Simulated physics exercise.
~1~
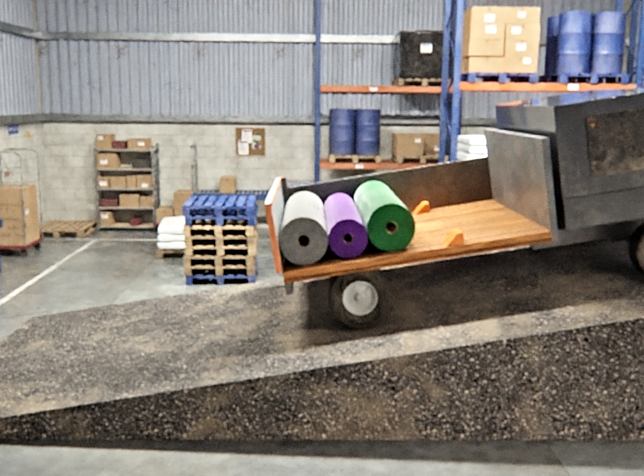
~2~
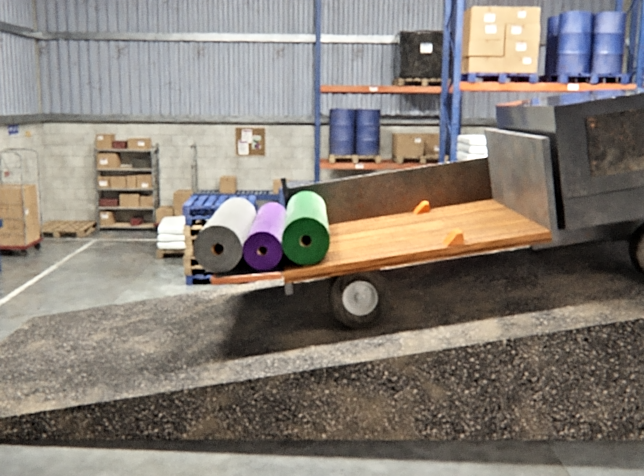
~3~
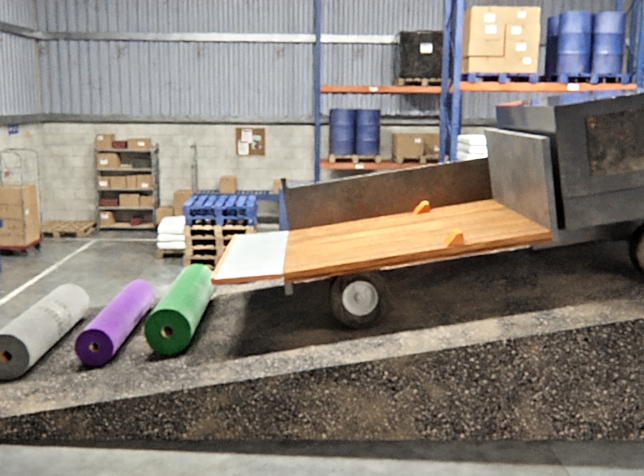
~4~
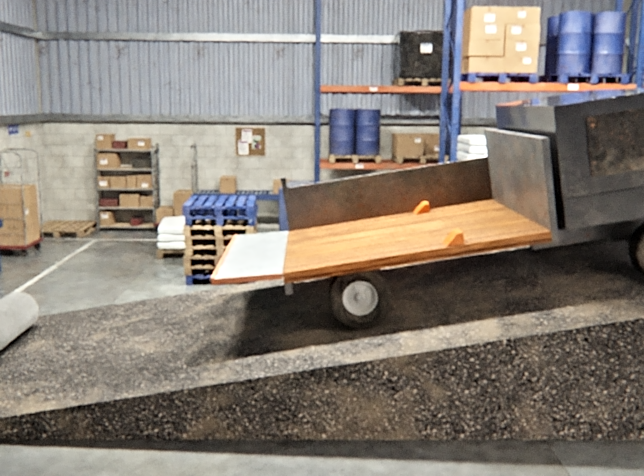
In a warehouse, a sloped truck's tailgate drops and three rolls roll off leftward.
